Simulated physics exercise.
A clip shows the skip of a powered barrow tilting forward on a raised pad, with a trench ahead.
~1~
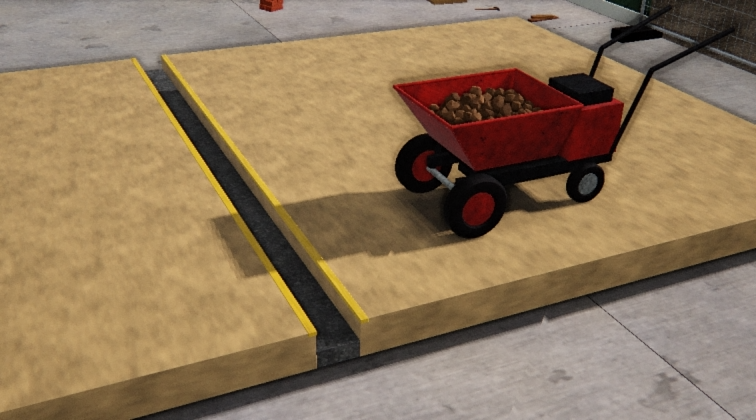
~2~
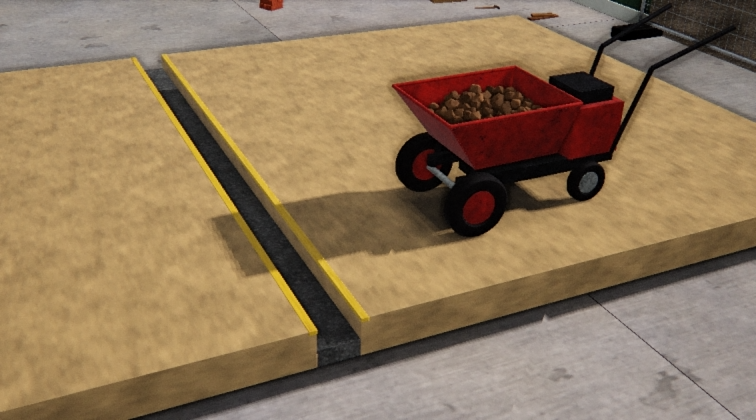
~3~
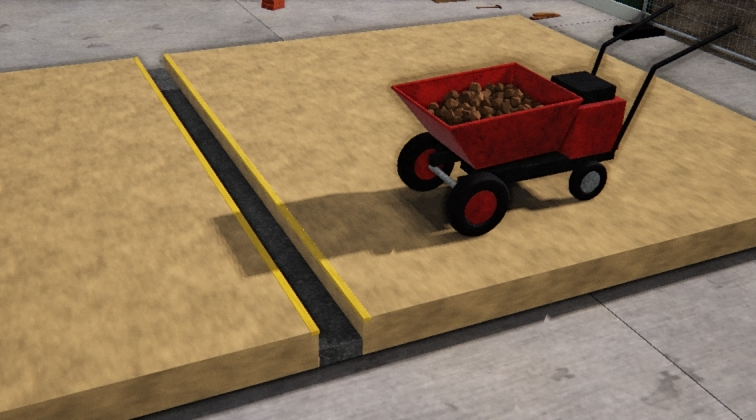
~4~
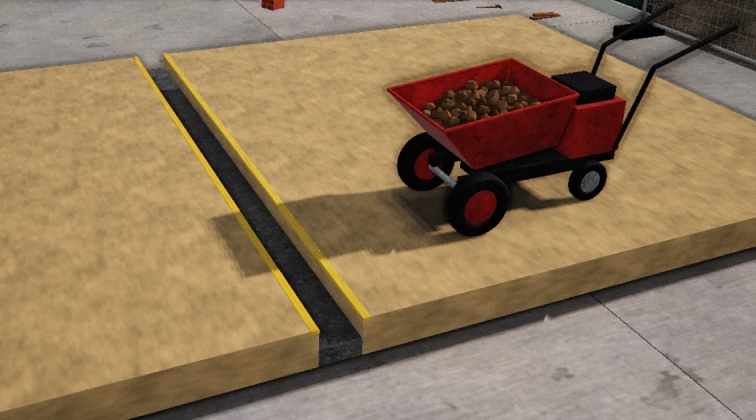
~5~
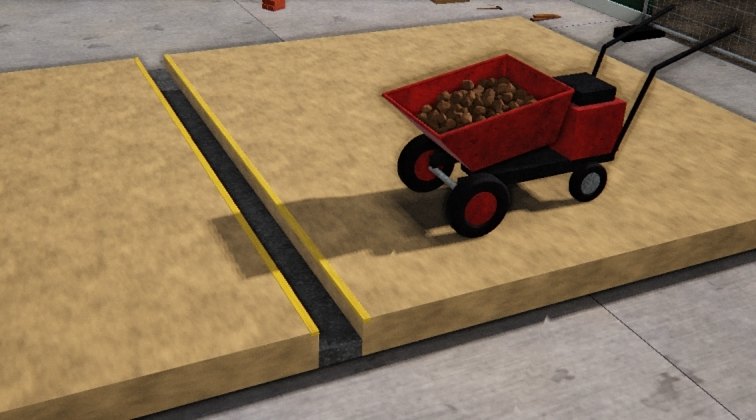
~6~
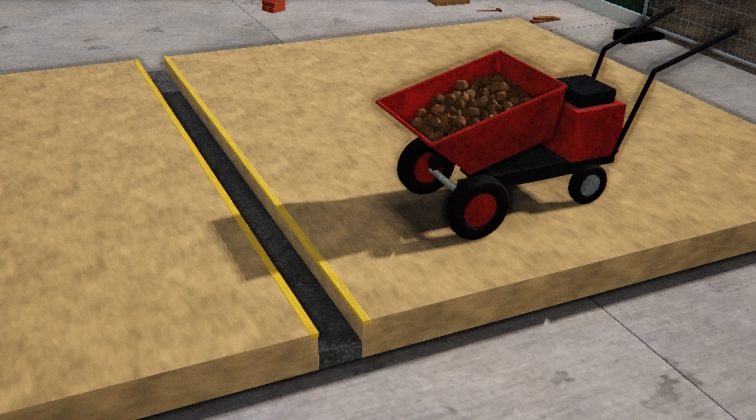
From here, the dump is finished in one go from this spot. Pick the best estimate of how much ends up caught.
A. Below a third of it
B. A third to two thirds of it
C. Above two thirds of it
Below a third of it.
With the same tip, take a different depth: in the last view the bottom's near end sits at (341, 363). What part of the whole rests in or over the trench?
About 10 percent.
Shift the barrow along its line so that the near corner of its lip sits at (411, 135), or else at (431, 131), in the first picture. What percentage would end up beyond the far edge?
You'd see close to 0 per cent the first time and close to 0 per cent the next.
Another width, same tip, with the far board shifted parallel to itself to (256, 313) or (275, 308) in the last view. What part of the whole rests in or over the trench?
Estimated share: Try 1 approx. 10 in a hundred, try 2 approx. 10 in a hundred.
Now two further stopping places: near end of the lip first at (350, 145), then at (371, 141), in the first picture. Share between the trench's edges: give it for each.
It works out to 0 per cent in the first case and 40 per cent in the second.
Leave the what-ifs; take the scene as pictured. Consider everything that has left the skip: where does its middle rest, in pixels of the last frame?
Centre at rest, last view: Approx. (330, 232).
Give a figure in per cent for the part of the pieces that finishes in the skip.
Around 40 %.
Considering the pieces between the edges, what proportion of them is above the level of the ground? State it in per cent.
Roughly 5 %.
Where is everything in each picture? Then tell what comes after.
In the first picture, lip of the skip (451, 128), level; top of the load (488, 107), clay clods; first edge of the trench (343, 290); far edge (293, 302), the trench under half as wide as the skip, and about half as deep as wide.
In the second picture, lip of the skip (450, 127), level; top of the load (487, 105).
In the third picture, lip of the skip (449, 129), tipped barely; top of the load (498, 108).
In the fourth picture, lip of the skip (444, 132), tipped a little; top of the load (495, 106).
In the fifth picture, lip of the skip (439, 137), tipped a little; top of the load (498, 101).
In the sixth picture, lip of the skip (432, 145), tipped a little; top of the load (504, 98); first edge of the trench (345, 292); far edge (295, 303).
Just after the last frame, skip tipped steeply; every one in the skip.
A moment on, skip tipped steeply; almost all in the skip; about a tenth short of the trench; just a few in or heaped over the trench.
Further on, skip tipped right over; roughly a third in the skip; roughly half short of the trench; about a tenth in or heaped over the trench.
When it is over, skip tipped right over; roughly a third in the skip; roughly half short of the trench; about a tenth in or heaped over the trench; not one beyond it.
